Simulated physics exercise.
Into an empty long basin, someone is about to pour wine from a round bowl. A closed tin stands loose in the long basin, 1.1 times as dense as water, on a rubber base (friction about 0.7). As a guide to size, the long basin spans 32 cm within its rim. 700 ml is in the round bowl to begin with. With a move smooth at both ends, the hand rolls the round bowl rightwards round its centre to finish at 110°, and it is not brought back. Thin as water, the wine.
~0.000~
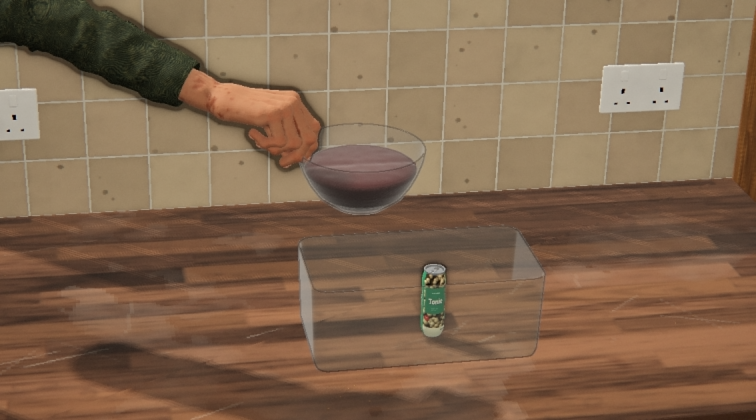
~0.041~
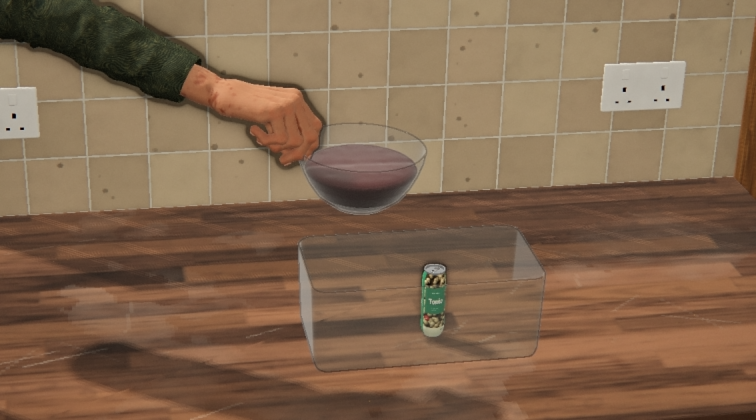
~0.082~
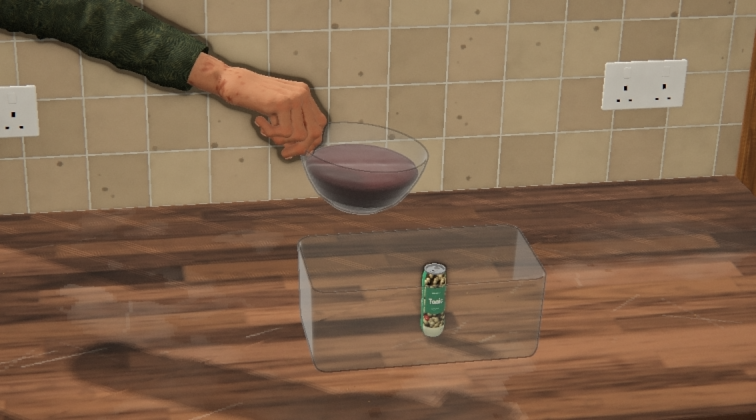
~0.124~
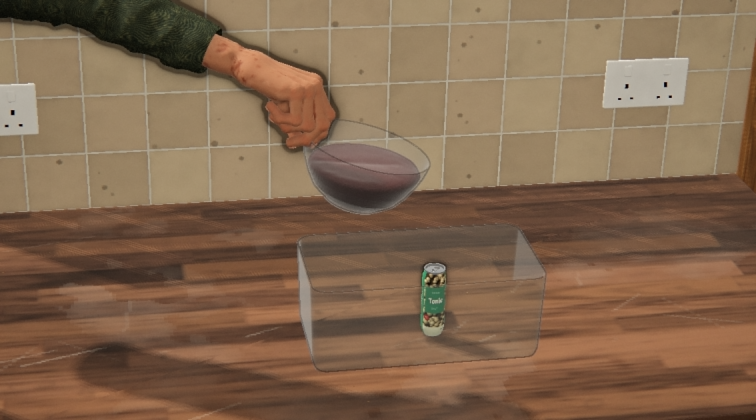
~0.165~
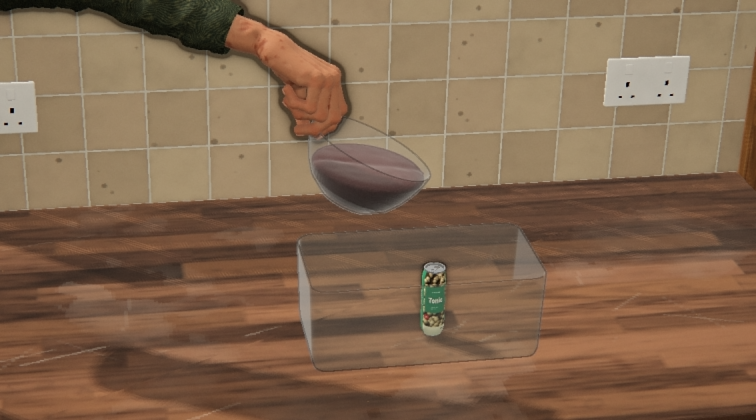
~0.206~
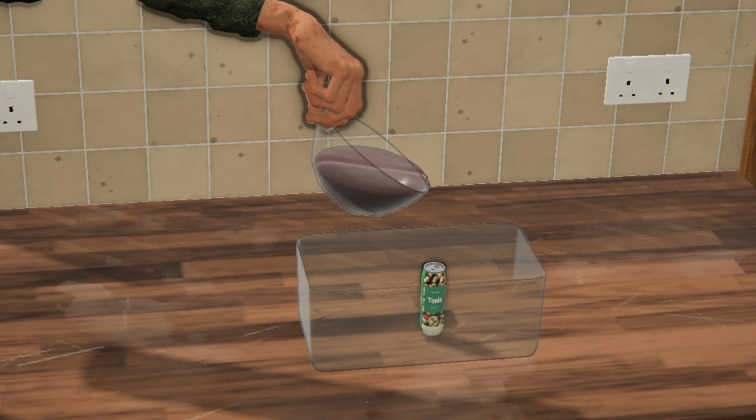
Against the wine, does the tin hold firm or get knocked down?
It will stay erect.
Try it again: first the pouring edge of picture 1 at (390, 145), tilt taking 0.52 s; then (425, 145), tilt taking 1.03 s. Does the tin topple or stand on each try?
First it falls; then it remains upright.
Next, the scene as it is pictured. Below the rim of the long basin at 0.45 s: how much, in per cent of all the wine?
66 %, give or take.
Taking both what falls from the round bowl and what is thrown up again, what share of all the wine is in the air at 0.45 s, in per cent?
It comes to about 28 percent.
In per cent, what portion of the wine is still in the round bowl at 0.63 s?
About 0 percent.
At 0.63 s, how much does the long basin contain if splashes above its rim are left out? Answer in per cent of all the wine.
Value: Approx. 94 %.
By 0.45 s the tilt is 105° and 6 per cent is still to pour; the tin stands where it began.
By 0.63 s the tilt is 110° and 0 per cent is still to pour; the tin stands 1 cm from where it began.
By 0.82 s the tilt is 110° and 0 per cent is still to pour; the tin stands where it began.
By 1.02 s the tilt is 110° and 0 per cent is still to pour; the tin stands where it began.
At rest the tin stands where it began.
